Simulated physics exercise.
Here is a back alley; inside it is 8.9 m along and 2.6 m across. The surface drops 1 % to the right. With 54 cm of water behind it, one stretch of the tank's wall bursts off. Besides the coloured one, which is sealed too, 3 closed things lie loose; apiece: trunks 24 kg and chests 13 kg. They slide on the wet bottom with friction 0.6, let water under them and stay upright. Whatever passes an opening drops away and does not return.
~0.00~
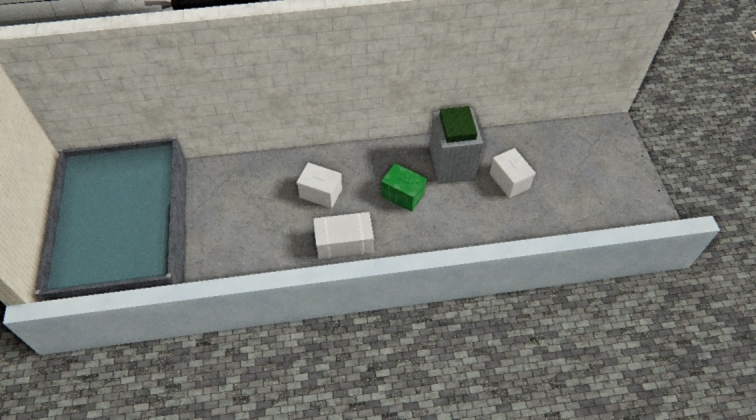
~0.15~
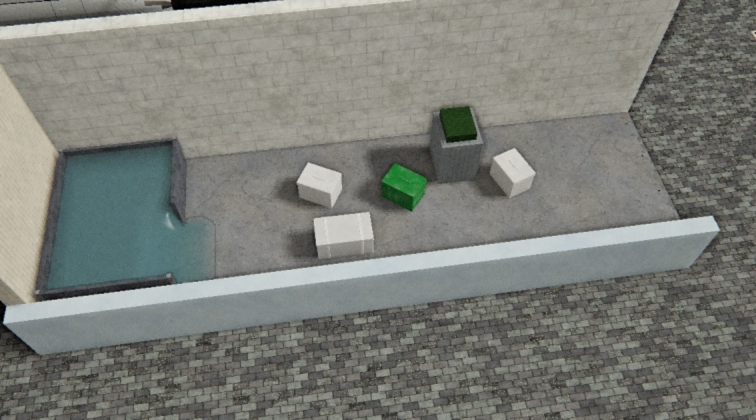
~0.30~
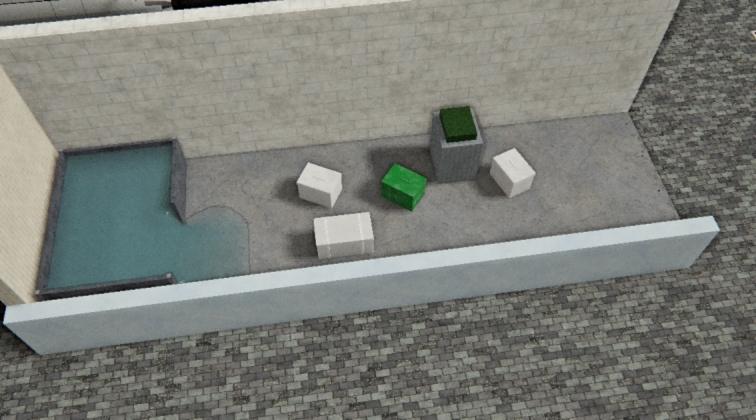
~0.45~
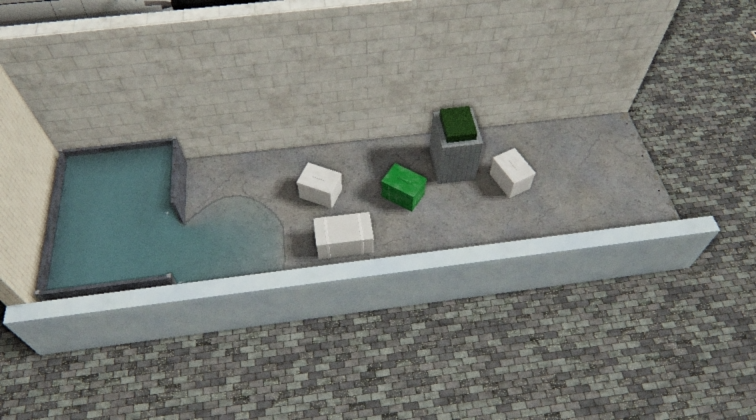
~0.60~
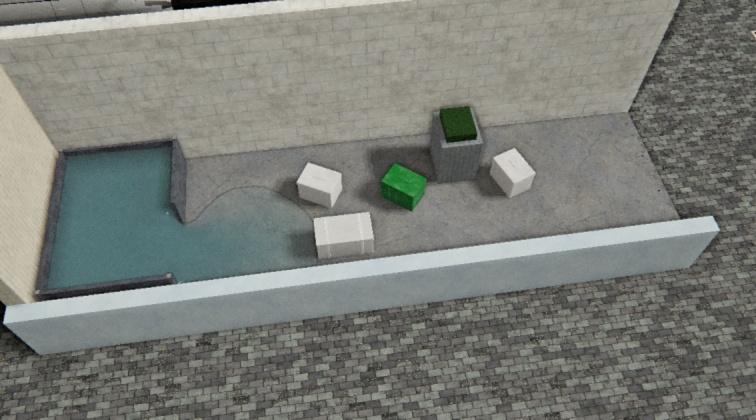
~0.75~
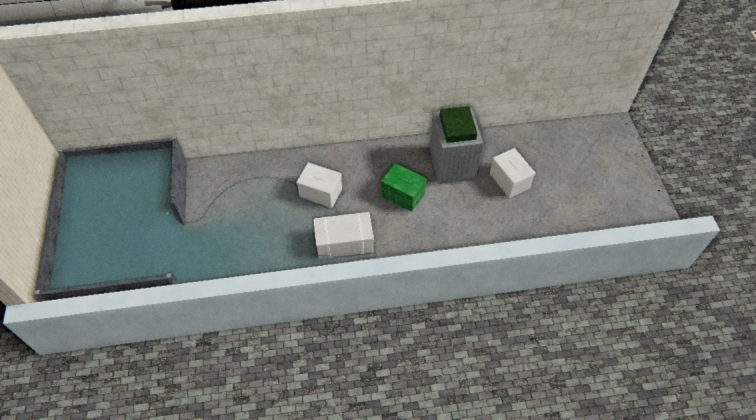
In a walled alley, water spreads from a broken tank among still, loose boxes.
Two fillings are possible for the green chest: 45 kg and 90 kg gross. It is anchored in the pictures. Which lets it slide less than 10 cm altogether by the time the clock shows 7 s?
For it, only the higher weight holds it.
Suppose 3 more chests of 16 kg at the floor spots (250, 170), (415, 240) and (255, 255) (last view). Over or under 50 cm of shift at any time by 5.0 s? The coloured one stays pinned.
In that order: Short of it, more, past it.
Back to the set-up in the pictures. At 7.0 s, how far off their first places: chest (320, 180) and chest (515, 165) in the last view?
In turn: 150 cm, 200 cm.
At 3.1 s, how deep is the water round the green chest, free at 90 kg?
Roughly 9 cm.
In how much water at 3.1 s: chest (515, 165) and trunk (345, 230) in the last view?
Roughly 3 and 6 cm.
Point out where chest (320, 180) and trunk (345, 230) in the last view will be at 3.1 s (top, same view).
Near (413, 129) and (528, 189).
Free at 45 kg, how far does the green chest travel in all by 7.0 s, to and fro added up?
Some 40 cm in all.
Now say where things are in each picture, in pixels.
In the first picture, the green chest at (404, 180) rests on the ground; 3.6 m2 under water; 0 of 4 have shifted.
In the second picture, the green chest at (404, 180), on the bottom; 4.2 m2 under water; 0 of 4 have shifted.
In the third picture, the green chest at (404, 180), on the bottom; 4.9 m2 under water; 0 of 4 have shifted.
In the fourth picture, the green chest at (404, 180) rests on the ground; water covers 5.7 m2; 0 of 4 have shifted.
In the fifth picture, the green chest at (404, 180) rests on the ground; 6.6 m2 under water; 0 of 4 have shifted.
In the sixth picture, the green chest at (404, 180) rests on the ground; water covers 7.4 m2; 0 of 4 have shifted.
After 1.4 s the green chest would be 0 cm from its start with 45 kg and 0 cm from its start with 90 kg; 6 cm of water round it then.
After 3.1 s the green chest would be 40 cm from its start with 45 kg and 1 cm from its start with 90 kg; 9 cm of water round it then.
After 4.9 s the green chest would be 40 cm from its start with 45 kg and 1 cm from its start with 90 kg; 11 cm of water round it then.
After 7.0 s the green chest would be 40 cm from its start with 45 kg and 1 cm from its start with 90 kg; 9 cm of water round it then.
